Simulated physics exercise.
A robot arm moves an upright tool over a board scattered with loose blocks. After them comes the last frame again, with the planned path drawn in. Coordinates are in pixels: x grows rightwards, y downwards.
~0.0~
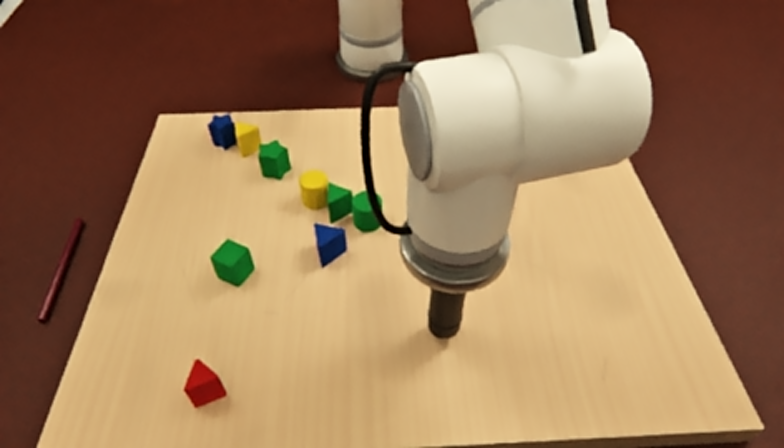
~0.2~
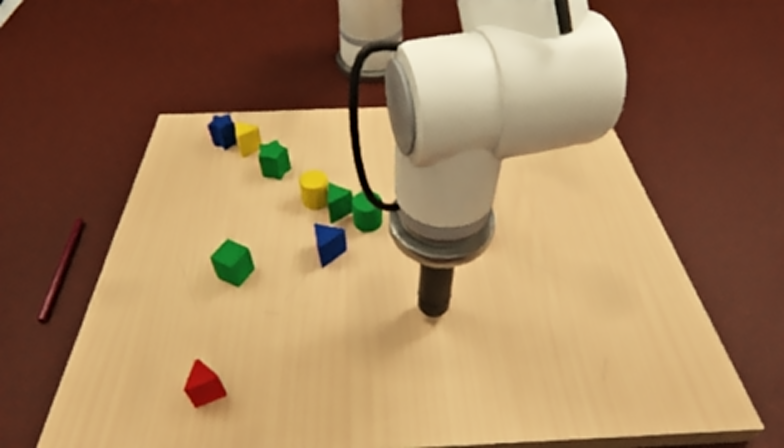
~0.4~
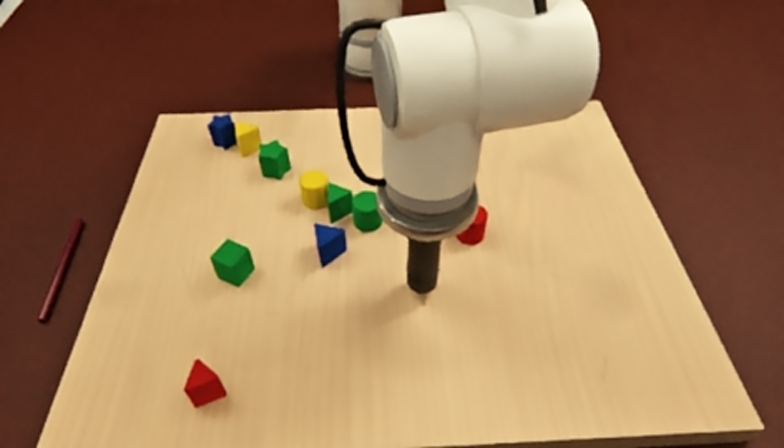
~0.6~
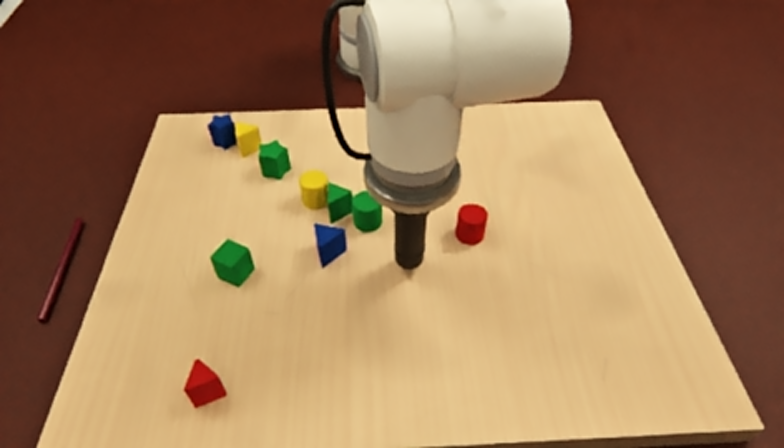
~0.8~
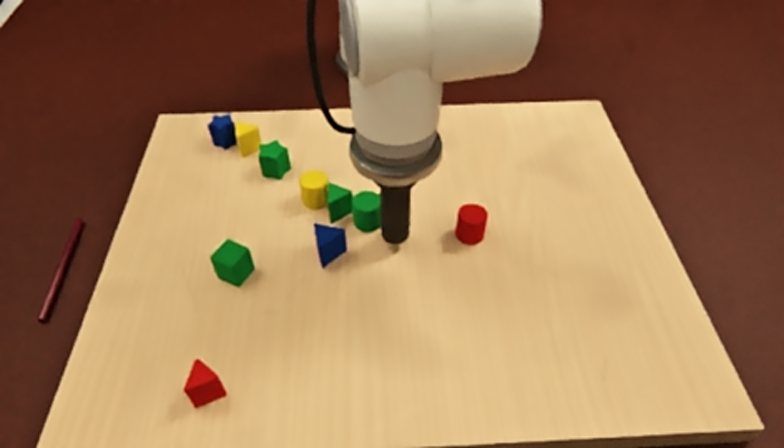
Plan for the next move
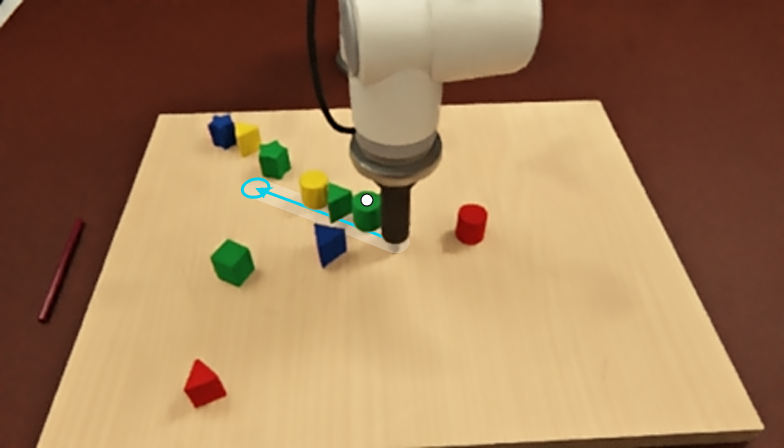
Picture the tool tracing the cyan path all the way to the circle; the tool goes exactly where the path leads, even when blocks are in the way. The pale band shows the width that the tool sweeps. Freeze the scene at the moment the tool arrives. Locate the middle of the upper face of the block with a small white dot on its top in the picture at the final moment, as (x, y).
At roughly (353, 179).
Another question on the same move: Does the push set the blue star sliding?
The answer is no.
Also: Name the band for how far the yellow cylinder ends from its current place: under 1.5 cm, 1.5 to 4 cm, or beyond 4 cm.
It will move more than 4 cm.
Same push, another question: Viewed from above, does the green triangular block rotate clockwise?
No, that is not how it ends up.
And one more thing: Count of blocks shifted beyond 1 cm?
Total: Three-plus.
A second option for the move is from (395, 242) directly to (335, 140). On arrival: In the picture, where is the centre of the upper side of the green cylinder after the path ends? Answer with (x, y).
The middle of its upper face will lie at (329, 165).
Path on the board, in a line from (395, 242) to (256, 188); the dot is on the green cylinder.
The first path, step by step. One third of the way, tool (345, 214); yellow cylinder (302, 177); green triangular block (328, 182), turned 70° anticlockwise; green cylinder (353, 181).
Two thirds of the way, tool (298, 197); yellow cylinder (286, 166); green triangular block (321, 172), turned 70° anticlockwise; green cylinder (353, 179).
At the end, tool (254, 180); blue star in place; green star (268, 132); yellow cylinder (262, 149); green triangular block (321, 172), turned 70° anticlockwise; green cylinder (353, 179).
